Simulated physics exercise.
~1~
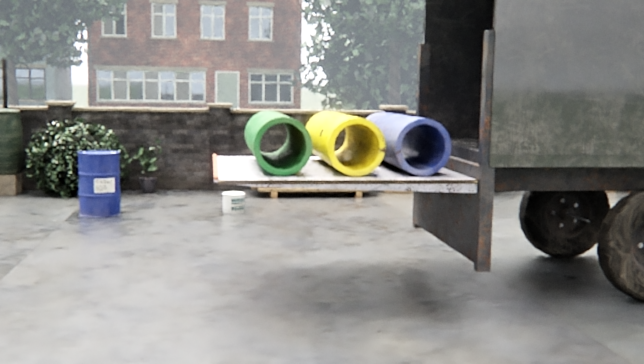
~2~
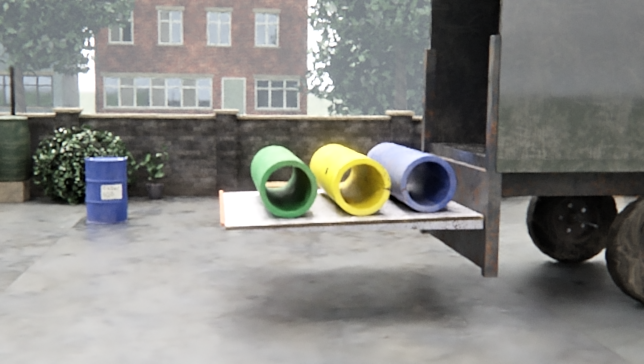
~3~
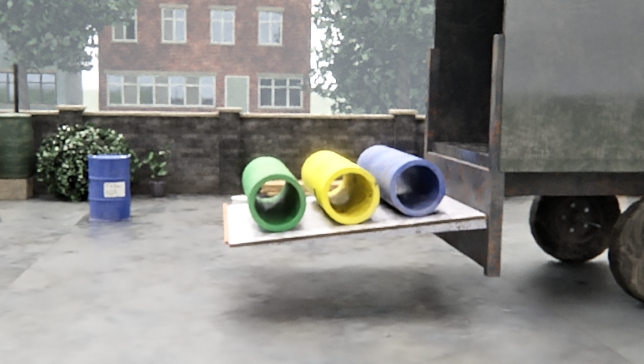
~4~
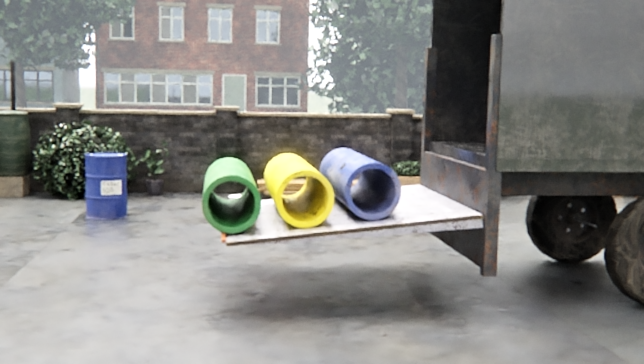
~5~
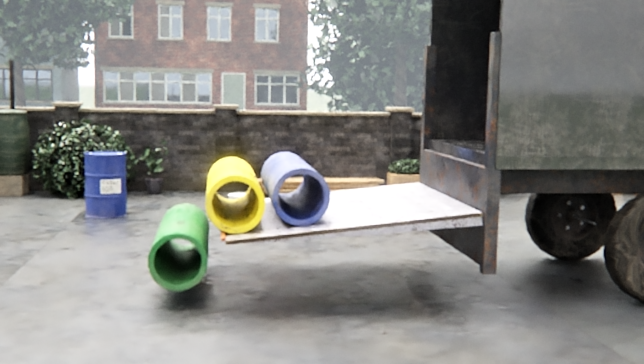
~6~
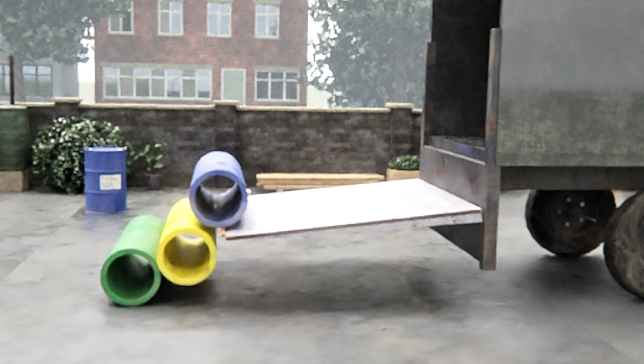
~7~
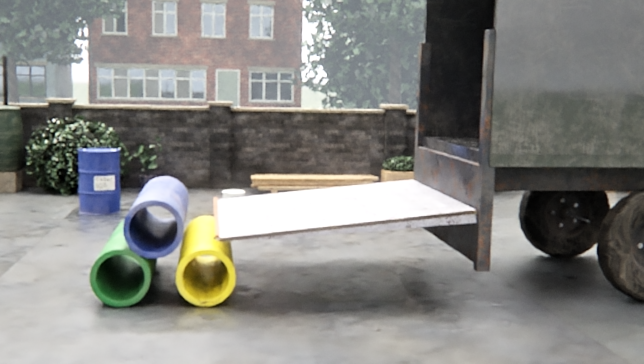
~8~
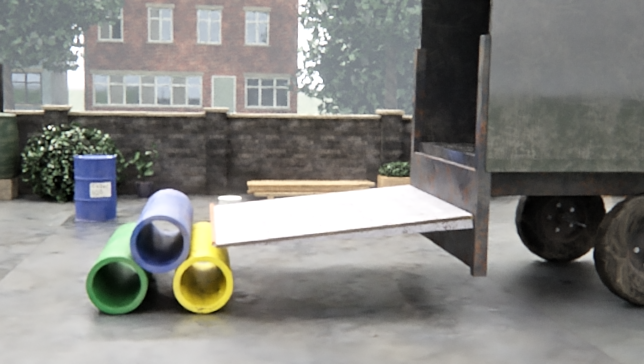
Green, yellow and blue pipes rolled left down a lorry's tail-lift as it sank and tilted, dropping off the edge one after another, green first, until the blue one ended up resting on top of the other two on the ground.
